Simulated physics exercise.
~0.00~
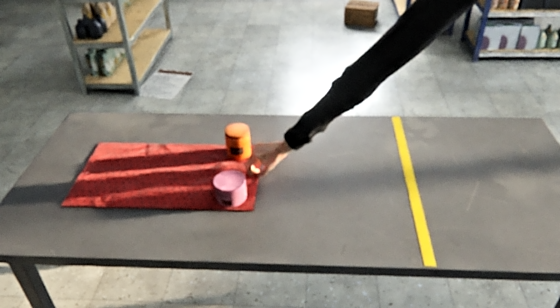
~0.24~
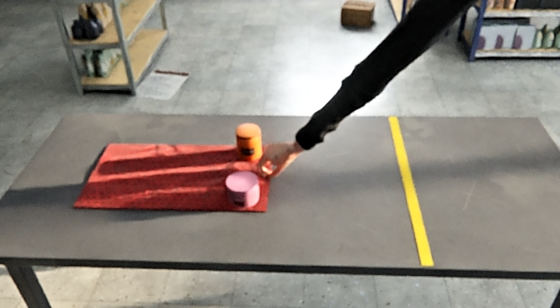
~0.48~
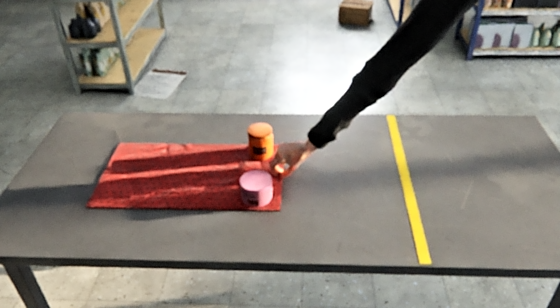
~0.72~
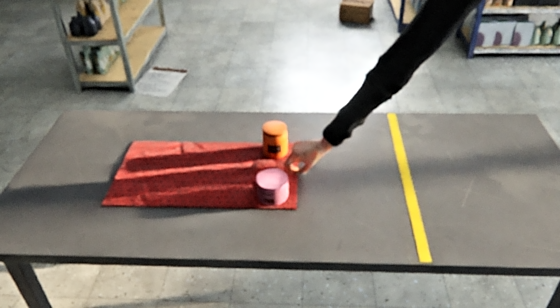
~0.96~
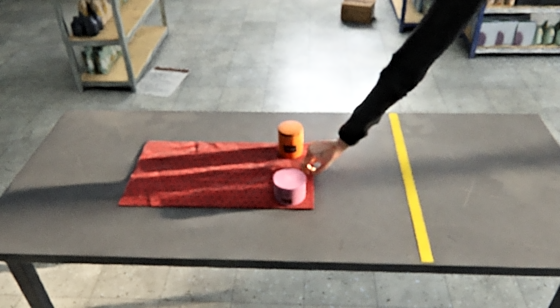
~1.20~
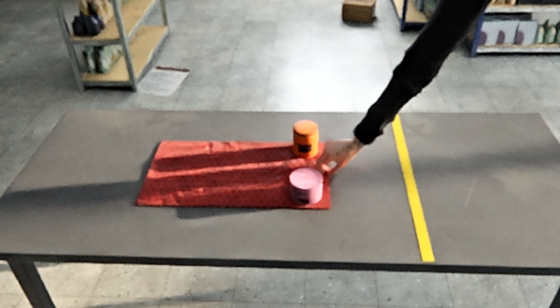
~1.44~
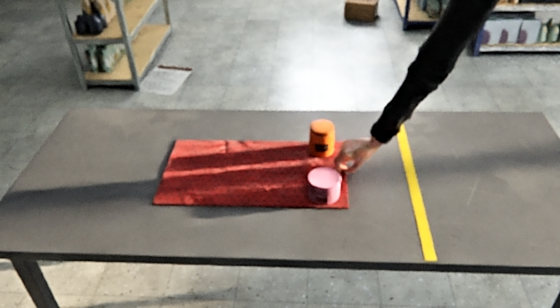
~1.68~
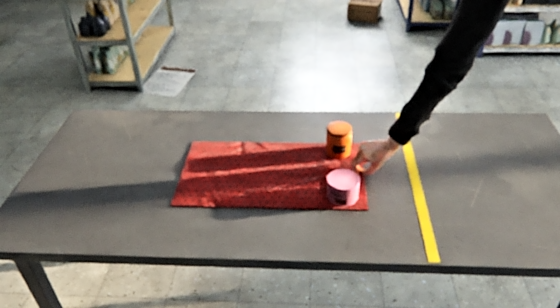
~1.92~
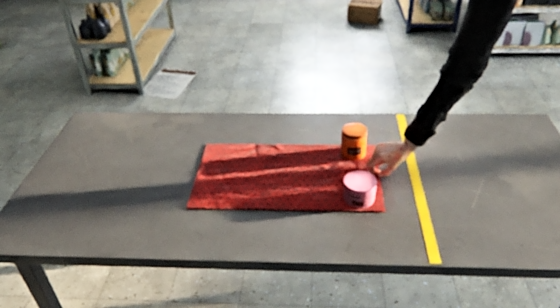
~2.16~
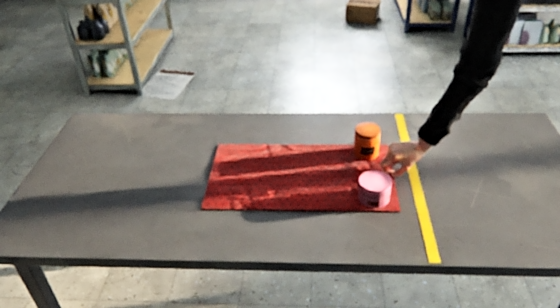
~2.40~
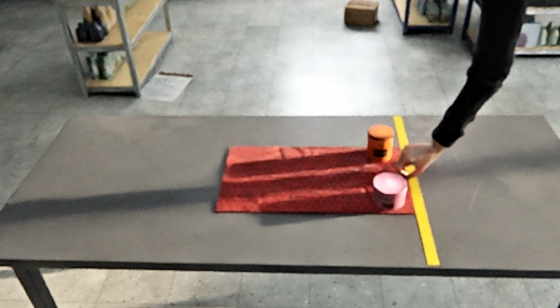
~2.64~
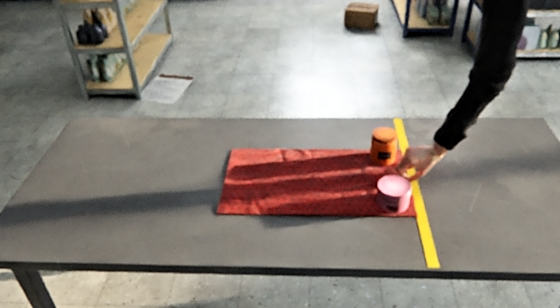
A red place mat carrying an orange jar and a pink tub slid steadily right across a gray table as a hand pulled it. It stopped with its edge at the yellow tape, and both containers were still standing on the cloth.
